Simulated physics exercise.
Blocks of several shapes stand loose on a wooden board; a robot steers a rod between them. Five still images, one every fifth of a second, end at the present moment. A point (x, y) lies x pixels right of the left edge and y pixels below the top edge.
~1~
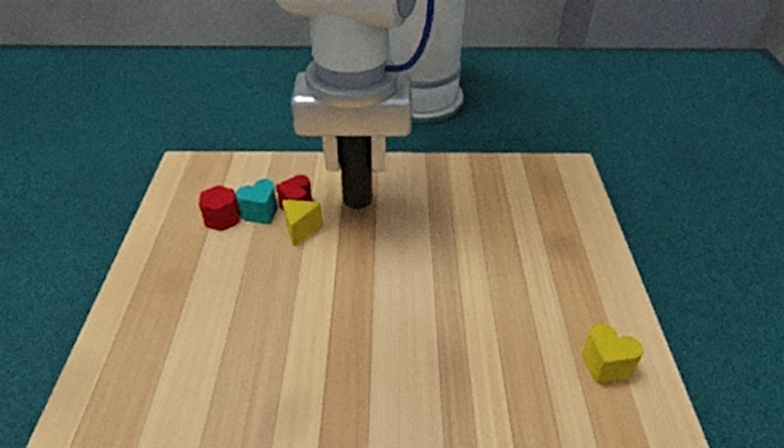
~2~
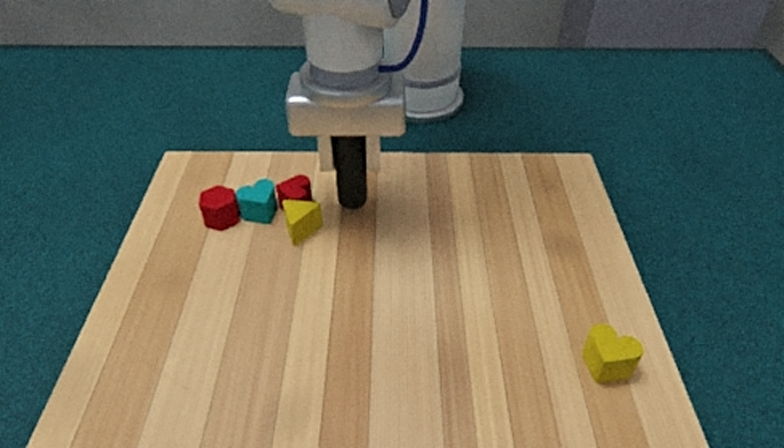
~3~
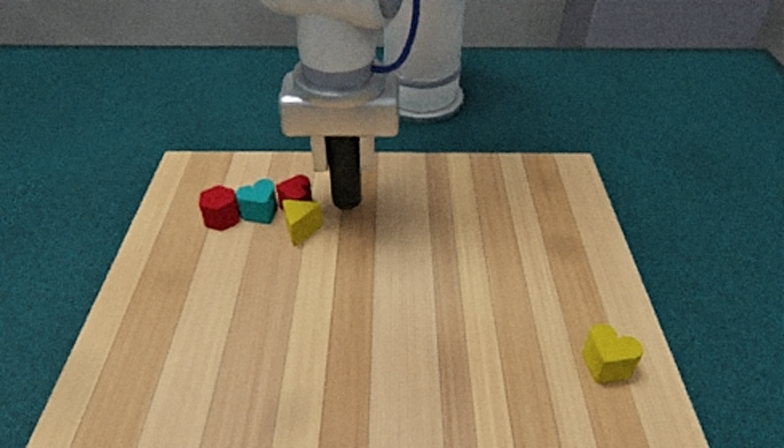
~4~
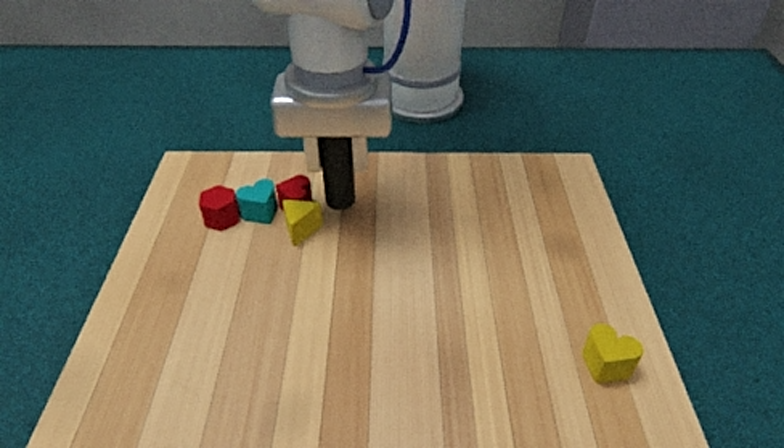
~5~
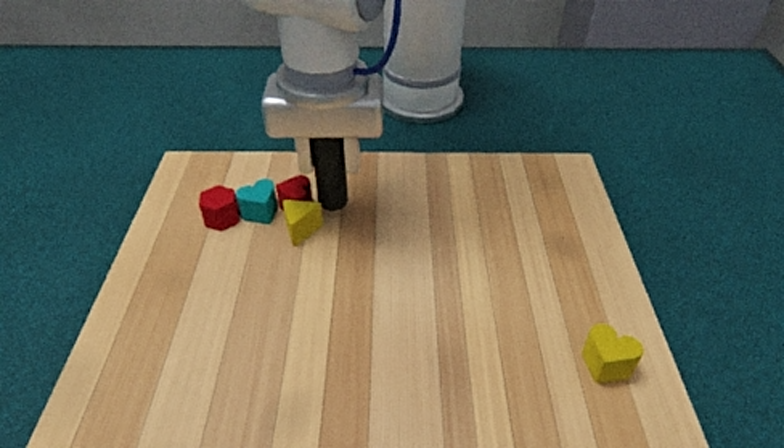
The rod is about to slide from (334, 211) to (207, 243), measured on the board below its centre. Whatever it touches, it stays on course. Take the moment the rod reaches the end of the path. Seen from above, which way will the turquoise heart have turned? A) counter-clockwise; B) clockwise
A
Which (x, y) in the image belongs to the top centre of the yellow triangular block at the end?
The middle of the upper face of the yellow triangular block will lie at about (283, 220) in the picture.
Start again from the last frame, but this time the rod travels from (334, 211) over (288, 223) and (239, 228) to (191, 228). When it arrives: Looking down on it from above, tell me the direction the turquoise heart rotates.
Counterclockwise rotation.
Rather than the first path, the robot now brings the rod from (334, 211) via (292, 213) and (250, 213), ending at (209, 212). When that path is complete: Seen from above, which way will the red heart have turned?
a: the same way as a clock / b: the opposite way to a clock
The answer is a.
The first path, step by step. One third of the way, rod at (292, 212); red hexagonal block at (209, 197); turquoise heart at (247, 187), turned 20° anticlockwise; red heart at (279, 183), turned 55° clockwise; yellow triangular block at (286, 218).
Two thirds of the way, rod at (248, 222); red hexagonal block at (207, 197); turquoise heart at (244, 186), turned 25° anticlockwise; red heart at (278, 182), turned 65° clockwise; yellow triangular block at (283, 220), turned 20° anticlockwise.
At the end, rod at (204, 233); red hexagonal block at (203, 197); turquoise heart at (244, 186), turned 25° anticlockwise; red heart at (278, 182), turned 65° clockwise; yellow triangular block at (283, 220), turned 20° anticlockwise.
